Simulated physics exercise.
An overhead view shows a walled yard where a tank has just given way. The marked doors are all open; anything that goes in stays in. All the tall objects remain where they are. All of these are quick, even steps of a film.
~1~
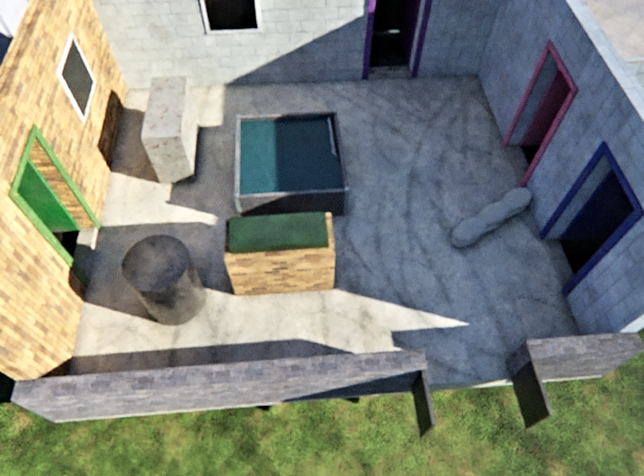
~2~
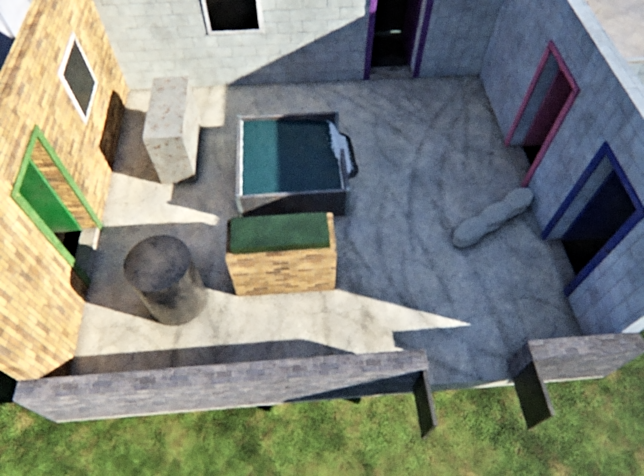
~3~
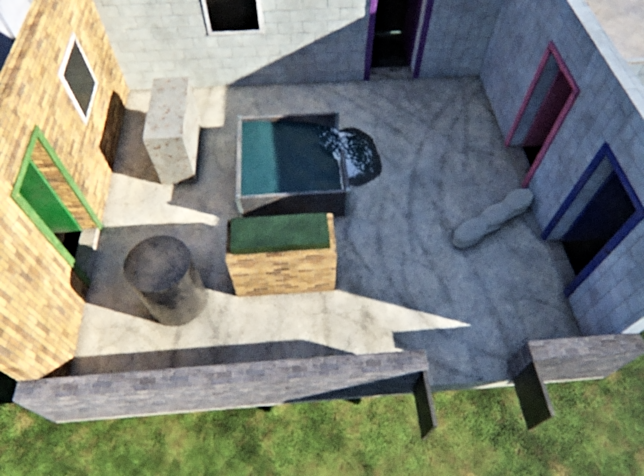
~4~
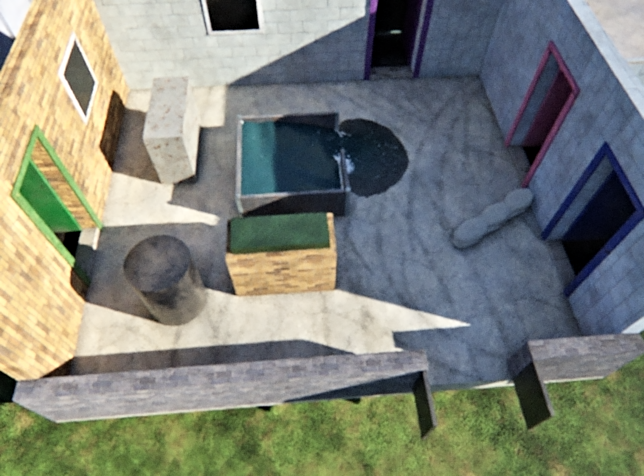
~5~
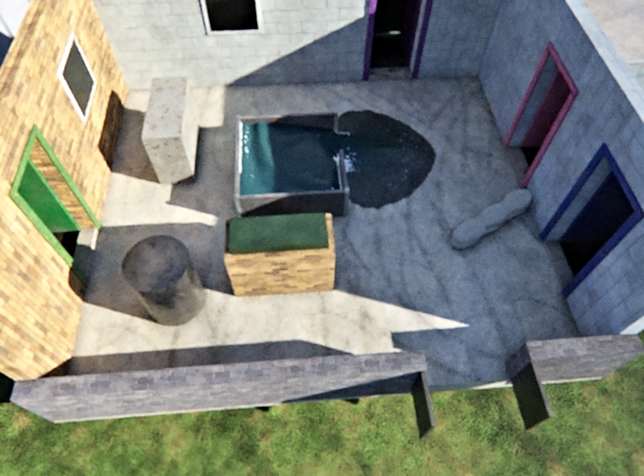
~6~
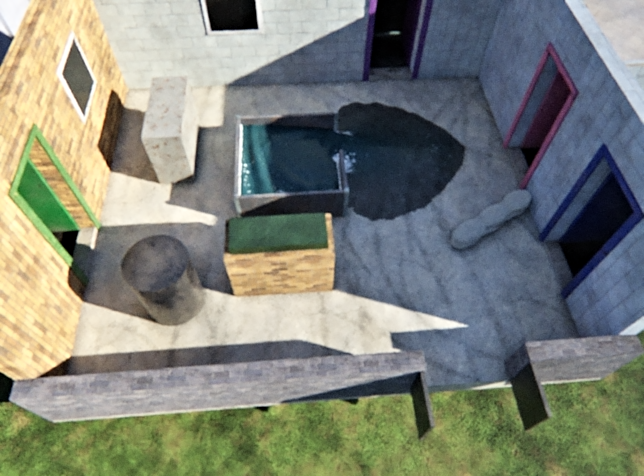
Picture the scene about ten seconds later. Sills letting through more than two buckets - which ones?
Sill by sill: Blue door: Not more than two; pink door: More than two; green door: Not more than two; purple door: Not more than two.
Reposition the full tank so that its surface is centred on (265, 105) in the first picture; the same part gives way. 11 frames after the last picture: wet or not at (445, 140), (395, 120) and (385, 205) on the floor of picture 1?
Well, in the order you listed them, they'd be reached by the flood, reached by the flood and unreached.
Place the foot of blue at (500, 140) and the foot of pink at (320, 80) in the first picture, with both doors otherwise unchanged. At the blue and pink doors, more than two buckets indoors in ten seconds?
Then: Blue door goes over, pink door takes less.
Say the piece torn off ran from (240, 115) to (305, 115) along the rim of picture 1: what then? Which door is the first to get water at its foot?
The purple-painted one is first in line.
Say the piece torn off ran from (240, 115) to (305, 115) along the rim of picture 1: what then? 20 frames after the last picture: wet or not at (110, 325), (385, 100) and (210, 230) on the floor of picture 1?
So: Spared, then wetted, then spared.
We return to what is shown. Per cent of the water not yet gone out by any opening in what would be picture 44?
About 84 %.
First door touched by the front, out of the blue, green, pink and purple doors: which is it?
I'd say it's the pink door.
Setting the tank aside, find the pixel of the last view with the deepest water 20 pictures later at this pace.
It will be deepest around (481, 150).
A moment on, water covers 25 % of the floor; the blue door not reached, the pink door under two buckets in, the green door not reached, the purple door not reached.
Next, water covers 25 % of the floor; the blue door not reached, the pink door over two buckets in, the green door not reached, the purple door wet at the sill, nothing in.
Then, water covers 25 % of the floor; the blue door not reached, the pink door far over two buckets in, the green door not reached, the purple door wet at the sill, nothing in.
Later, water covers 40 % of the floor; the blue door not reached, the pink door far over two buckets in, the green door not reached, the purple door under two buckets in.
In the end, water covers 60 % of the floor; the blue door not reached, the pink door far over two buckets in, the green door not reached, the purple door under two buckets in.
